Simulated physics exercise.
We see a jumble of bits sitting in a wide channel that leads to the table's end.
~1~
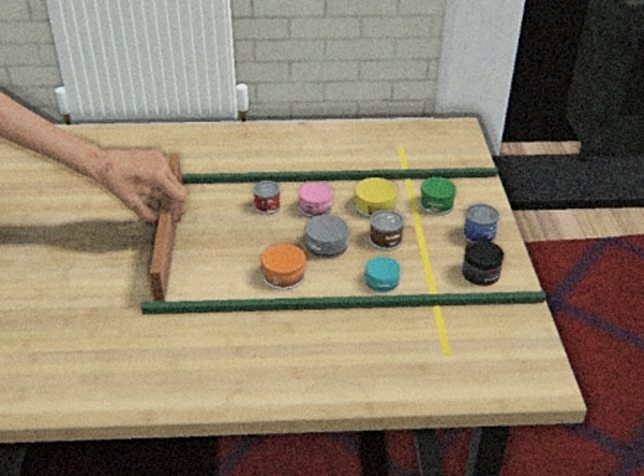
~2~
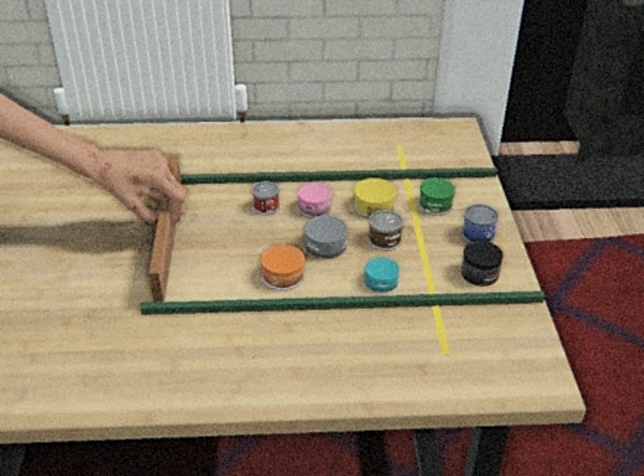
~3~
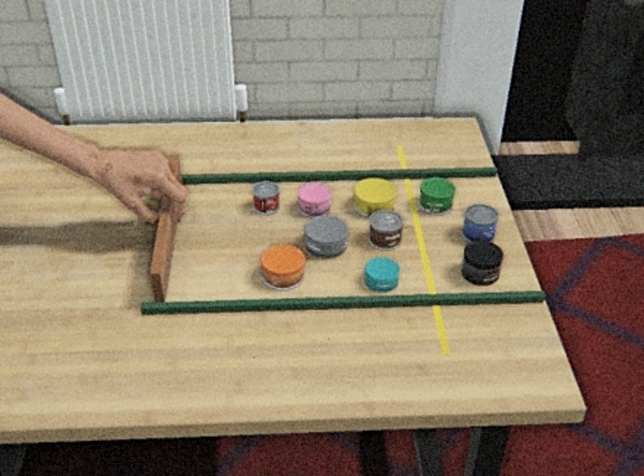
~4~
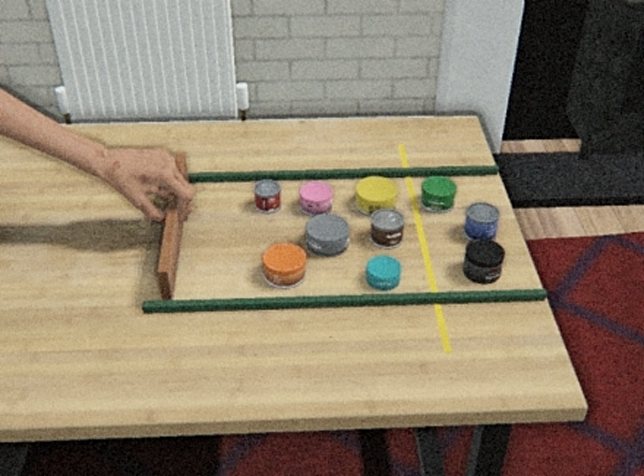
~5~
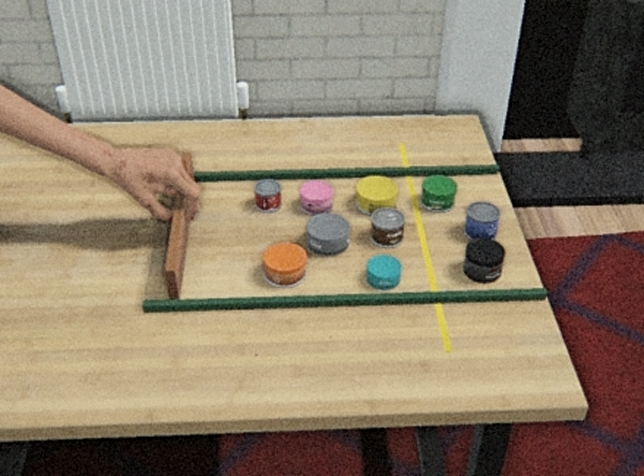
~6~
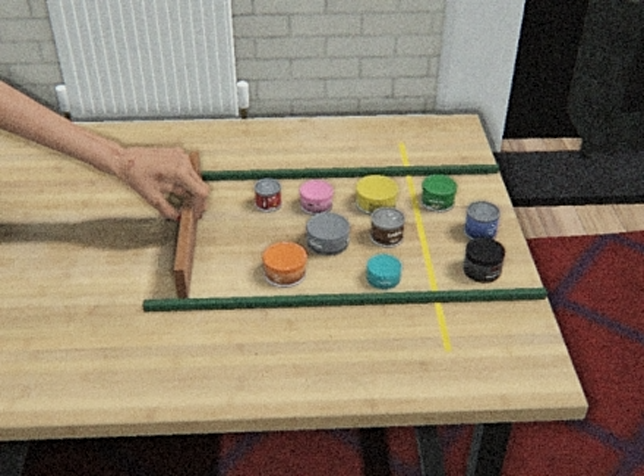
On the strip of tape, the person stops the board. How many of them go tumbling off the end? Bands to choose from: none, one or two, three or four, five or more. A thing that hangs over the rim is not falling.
Final answer: None.
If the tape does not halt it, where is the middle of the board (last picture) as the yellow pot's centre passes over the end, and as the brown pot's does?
The middle is at (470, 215) when it's the yellow pot, and at (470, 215) when it's the brown pot.
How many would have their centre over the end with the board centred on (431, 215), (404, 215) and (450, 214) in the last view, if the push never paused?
First 0, next 0, last 2.
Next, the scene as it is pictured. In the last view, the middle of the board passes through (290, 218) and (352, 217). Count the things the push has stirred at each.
By then 3, and later 8.
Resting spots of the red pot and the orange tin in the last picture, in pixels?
I'd put one at around (426, 187) and the other at around (450, 257).
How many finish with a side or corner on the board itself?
It adds up to 4.
Soon after, none off yet; blue tin at rest near (482, 222); black tub at rest near (484, 260); green tin at rest near (439, 193).
After that, none off yet; blue tin at rest near (482, 222); black tub at rest near (484, 260); green tin displaced about its own width near (463, 192).
In the end, the number that fall off is zero.
